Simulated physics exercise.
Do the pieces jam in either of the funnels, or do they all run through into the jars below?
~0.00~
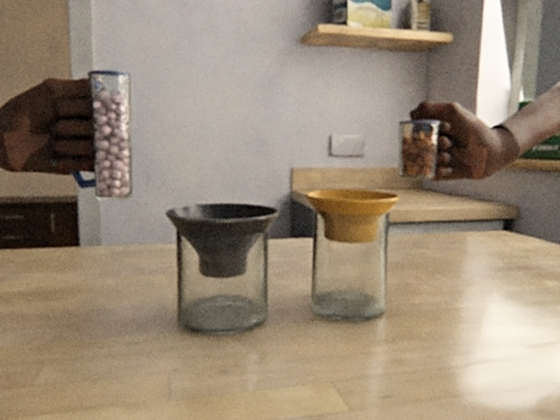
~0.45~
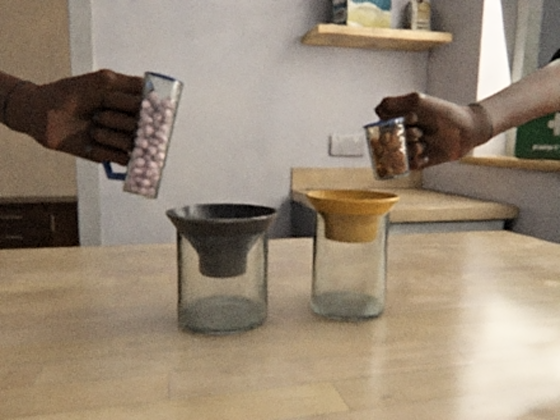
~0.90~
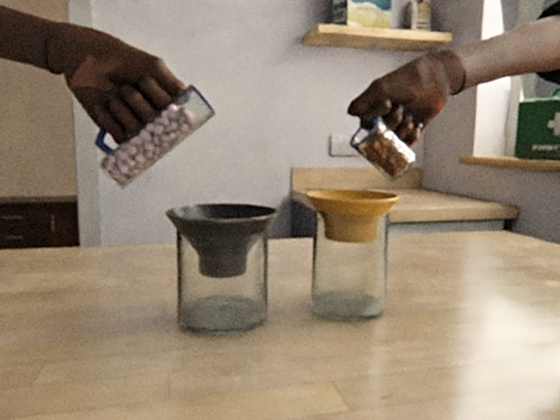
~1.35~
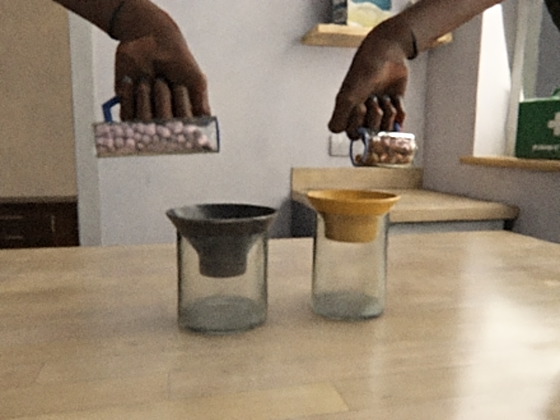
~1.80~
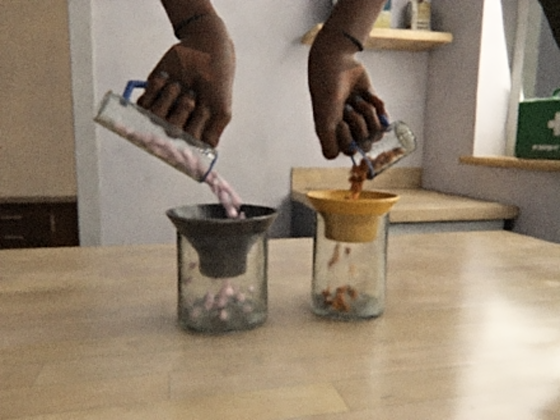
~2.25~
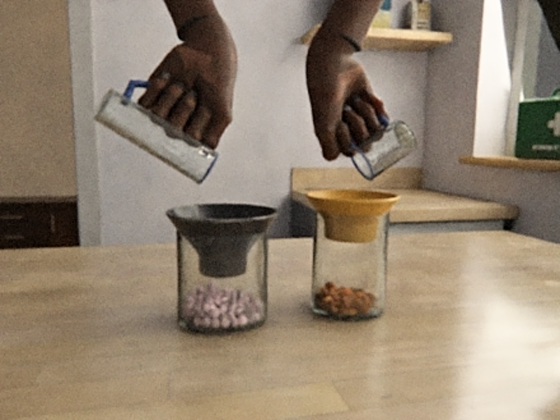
They all run through. The pink pieces on the left and the orange-brown ones on the right both end up at the bottom of their jars.
On a wooden table, two hands tipping small cups of pink and orange-brown pieces through dark and yellow funnels into glass jars.
